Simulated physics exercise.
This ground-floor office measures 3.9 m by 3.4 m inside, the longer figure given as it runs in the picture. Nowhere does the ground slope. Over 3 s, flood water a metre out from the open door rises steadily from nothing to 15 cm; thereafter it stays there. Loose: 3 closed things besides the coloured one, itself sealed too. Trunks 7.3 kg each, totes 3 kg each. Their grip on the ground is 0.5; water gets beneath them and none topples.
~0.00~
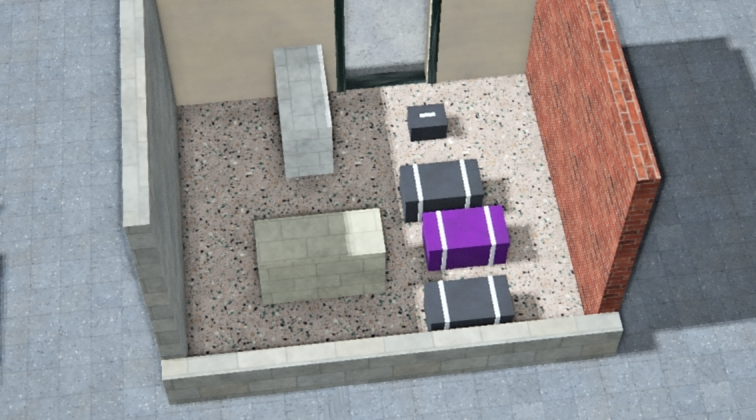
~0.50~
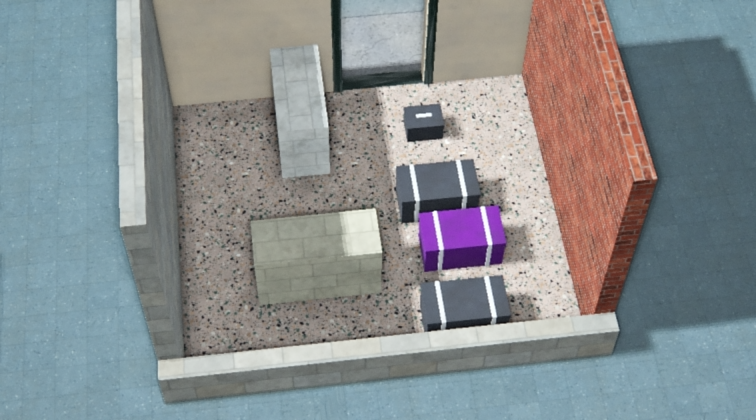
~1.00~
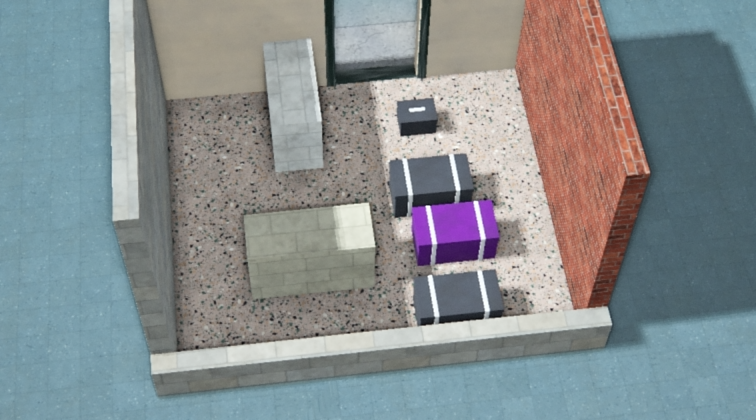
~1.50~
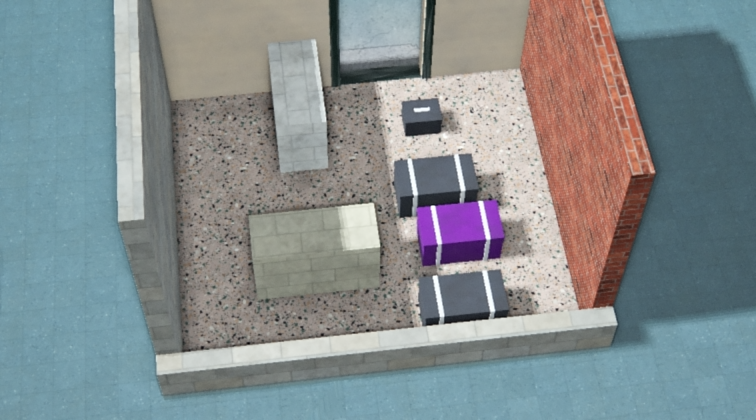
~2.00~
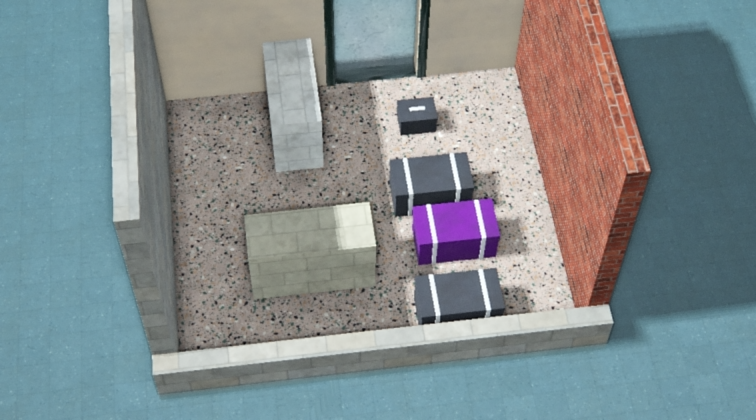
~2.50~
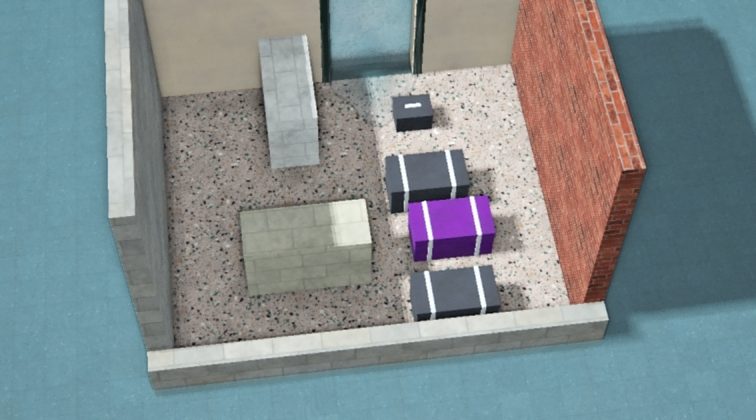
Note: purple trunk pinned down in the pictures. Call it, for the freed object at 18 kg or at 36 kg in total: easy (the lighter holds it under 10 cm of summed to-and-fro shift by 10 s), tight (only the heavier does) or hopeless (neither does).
Tight.
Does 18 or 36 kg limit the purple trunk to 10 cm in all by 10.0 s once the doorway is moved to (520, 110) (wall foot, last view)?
Outcome - the lighter pick works.
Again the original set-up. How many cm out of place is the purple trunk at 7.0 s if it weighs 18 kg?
It would be some 20 cm from its spot.
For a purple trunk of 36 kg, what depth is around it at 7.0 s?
Close to 4 cm deep.
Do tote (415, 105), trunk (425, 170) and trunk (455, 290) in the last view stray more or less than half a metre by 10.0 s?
In order, the three come out above, above and beneath.
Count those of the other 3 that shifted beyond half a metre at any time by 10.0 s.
The answer here is 2.
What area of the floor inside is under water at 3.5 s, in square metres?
I'd put it close to 2.5 m2.
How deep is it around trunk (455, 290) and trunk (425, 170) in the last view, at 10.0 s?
Some 7 cm at the first, some 7 cm at the second.
After 3.5 s the purple trunk would be 0 cm from its start with 18 kg and 0 cm from its start with 36 kg; 0 cm of water round it then.
After 4.5 s the purple trunk would be 0 cm from its start with 18 kg and 0 cm from its start with 36 kg; 1 cm of water round it then.
After 7.0 s the purple trunk would be 15 cm from its start with 18 kg and 0 cm from its start with 36 kg; 4 cm of water round it then.
After 10.0 s the purple trunk would be 45 cm from its start with 18 kg and 0 cm from its start with 36 kg; 8 cm of water round it then.
